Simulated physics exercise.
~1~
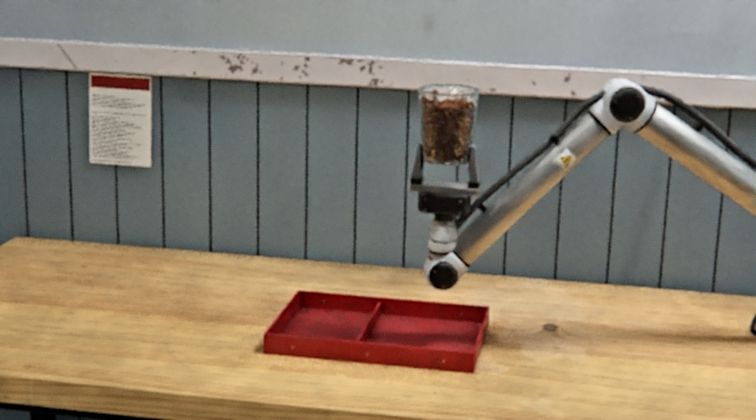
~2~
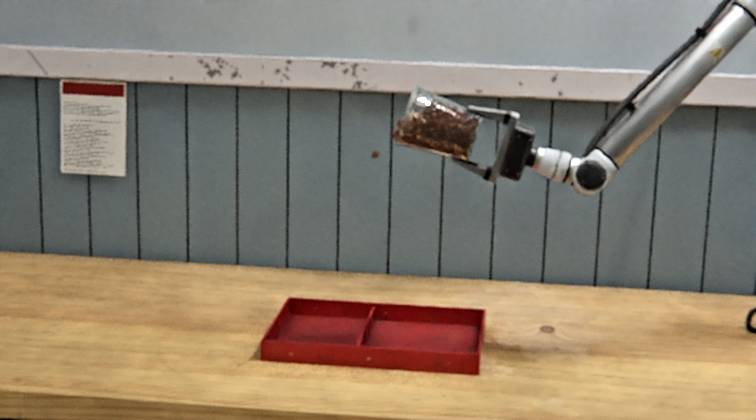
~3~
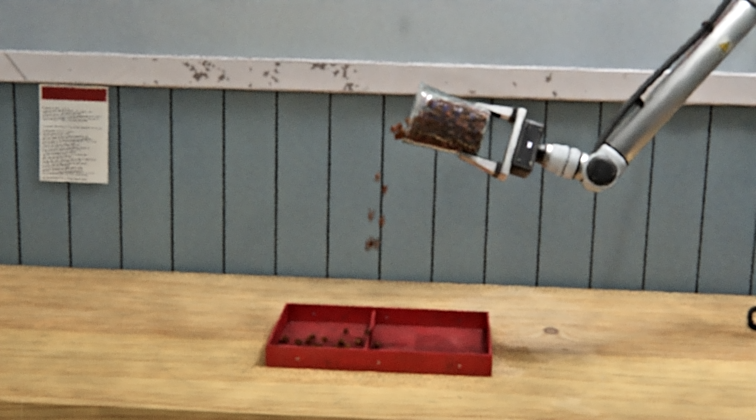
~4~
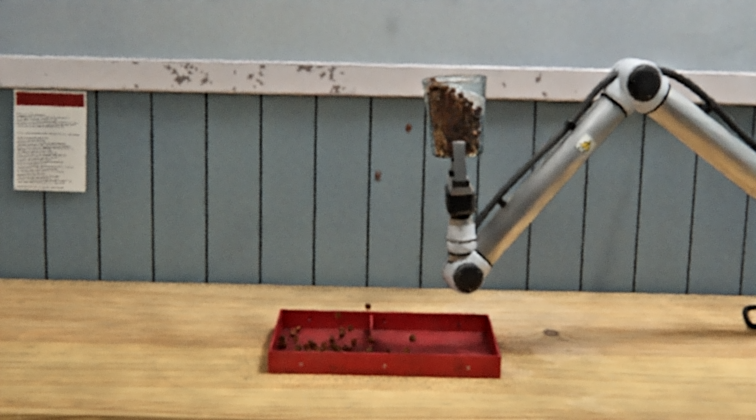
A silver robot arm, reaching in from the right, holds a clear cup of brown pellets upright above a wooden table, seen from the front and slightly above. Below sits a shallow red tray split by a cross wall, with grey-blue panelling and a posted notice behind. The arm raises the cup and tips it to the left, onto its side. Pellets trickle down, landing mostly in the tray's left part. The arm then lowers and swings the cup back upright, still largely full, while a few last pellets drop toward the scattering in the tray.
